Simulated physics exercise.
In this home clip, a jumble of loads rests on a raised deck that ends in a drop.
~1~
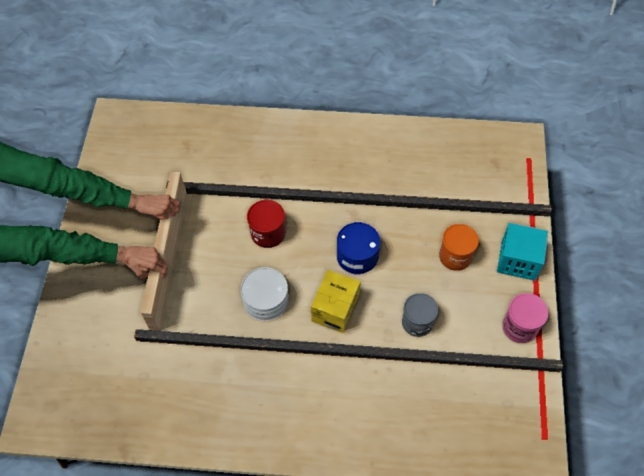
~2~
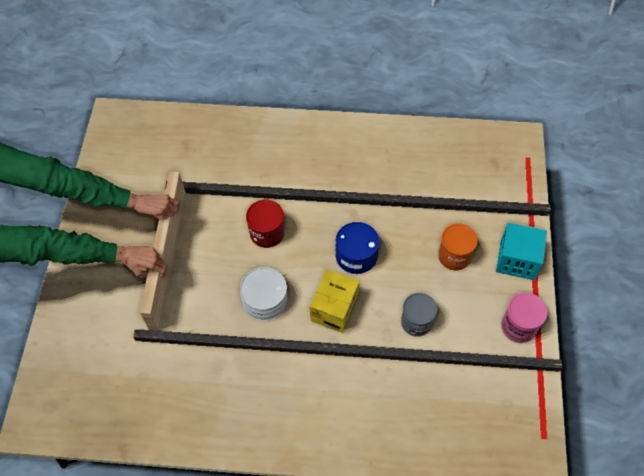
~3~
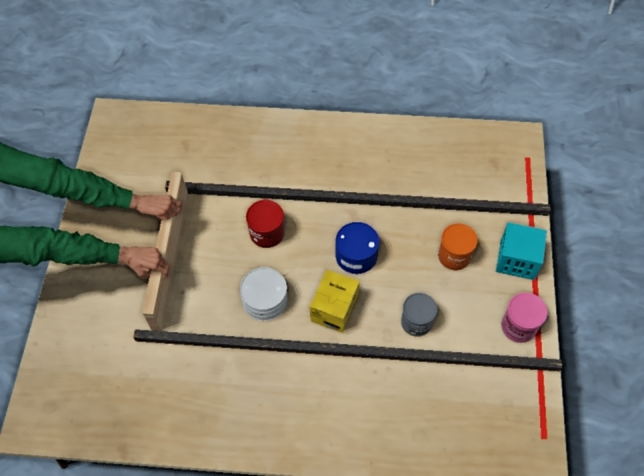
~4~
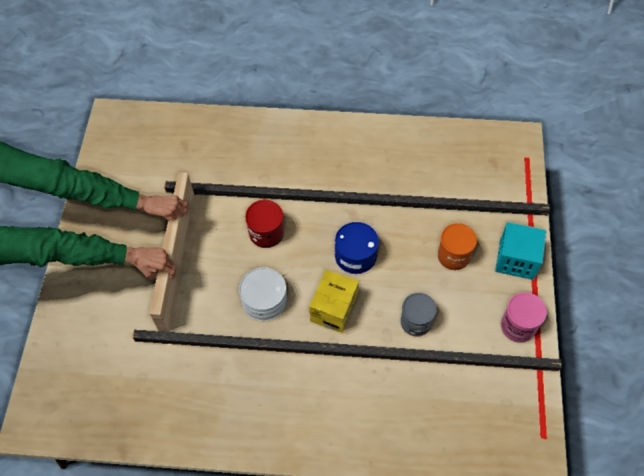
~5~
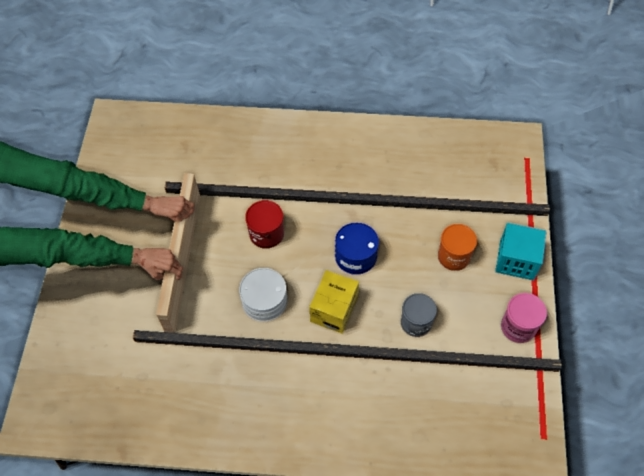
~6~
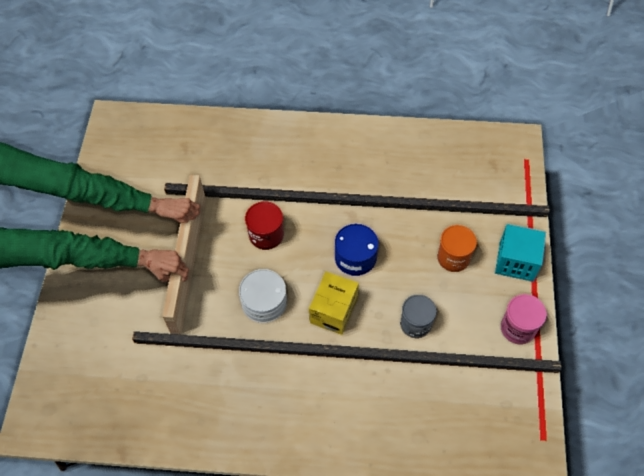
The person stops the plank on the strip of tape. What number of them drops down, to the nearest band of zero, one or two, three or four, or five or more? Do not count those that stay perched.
I expect five or a larger number to end up below.
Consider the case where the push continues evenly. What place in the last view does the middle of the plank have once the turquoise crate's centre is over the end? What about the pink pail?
The turquoise crate gives roughly (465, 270), the pink pail roughly (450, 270).
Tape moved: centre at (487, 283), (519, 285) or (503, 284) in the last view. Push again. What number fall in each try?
The counts would be 3, 5 and 5.
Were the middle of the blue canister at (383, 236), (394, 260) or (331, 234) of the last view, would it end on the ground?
In turn it goes off the edge; goes off the edge; goes off the edge.
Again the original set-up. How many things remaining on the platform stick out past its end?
The number is 1.
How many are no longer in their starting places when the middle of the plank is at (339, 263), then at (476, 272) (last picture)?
The counts are 5 and 8.
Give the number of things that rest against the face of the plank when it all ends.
1 touch it.
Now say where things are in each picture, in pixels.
Turquoise crate (522, 252); pink pail (524, 319); orange pail (458, 248); plank (166, 250); tape (536, 285), in the first frame.
Pink pail (523, 319); red pail (266, 224), in the second frame.
Orange pail (457, 248); plank (167, 250), in the third frame.
Turquoise crate (521, 251); blue canister (356, 248), in the fourth frame.
Pink pail (523, 319); grey pail (418, 316), in the fifth frame.
Turquoise crate (520, 253); pink pail (522, 320); orange pail (456, 249); plank (186, 253); tape (534, 286), in the sixth frame.
A little later, none off yet; turquoise crate at rest near (520, 253); pink pail at rest near (522, 320); orange pail at rest near (456, 249).
Next, none off yet; turquoise crate shifted about its own width near (560, 258); pink pail tilted well over near (584, 313); orange pail shifted well along near (523, 251).
When it is over, the number that fall off is five or more; down, white canister, yellow box, blue canister, grey pail, orange pail, pink pail and turquoise crate.
